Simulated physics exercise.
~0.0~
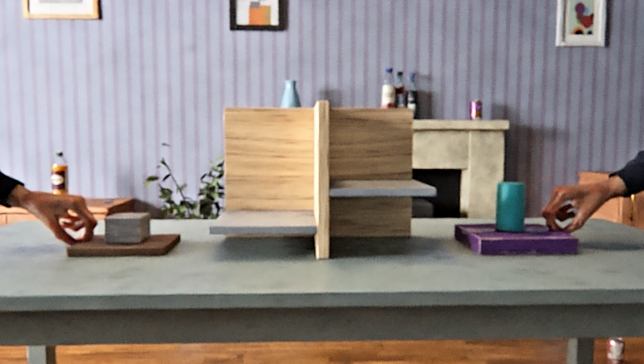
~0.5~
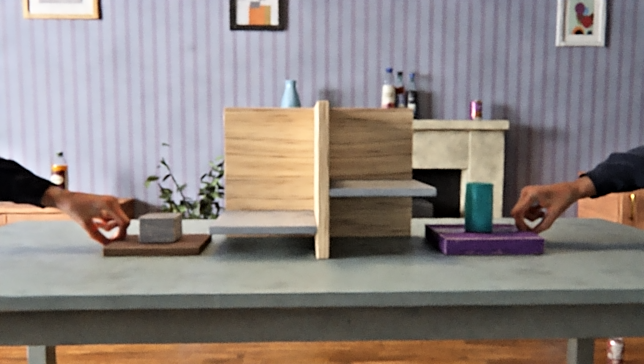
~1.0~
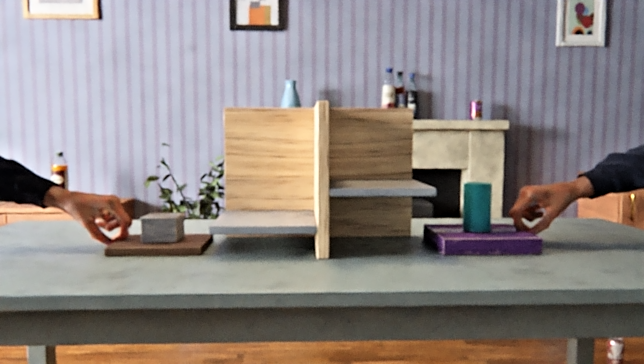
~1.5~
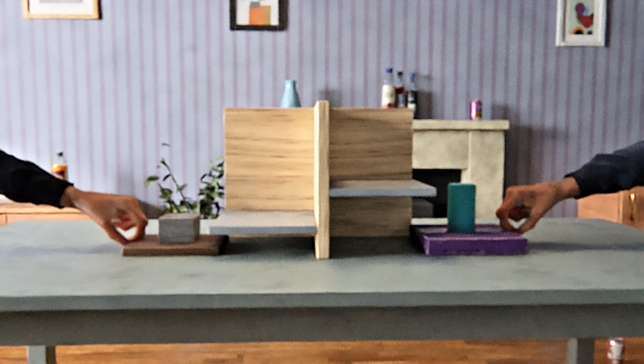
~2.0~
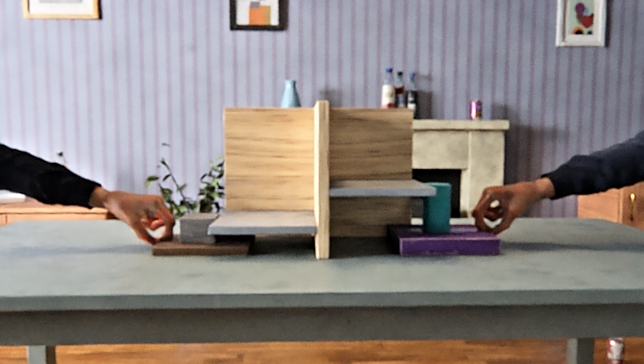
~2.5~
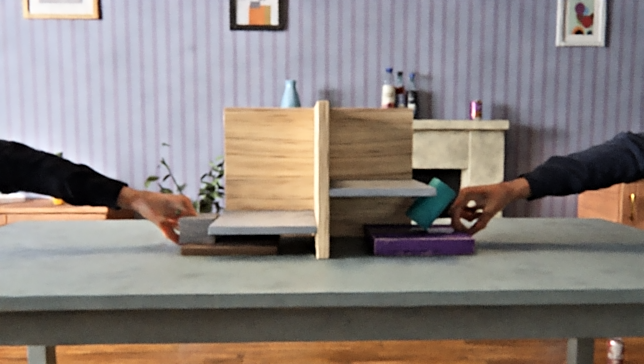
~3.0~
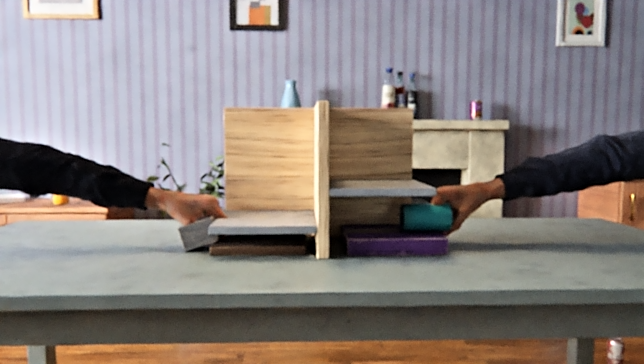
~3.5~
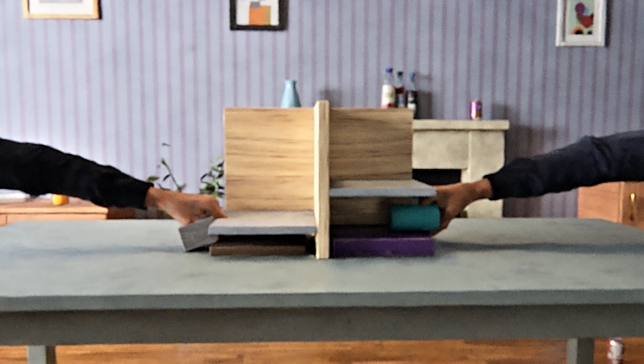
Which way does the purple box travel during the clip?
The purple box moves to the left, sliding in beneath the shelf on the right side of the stand.
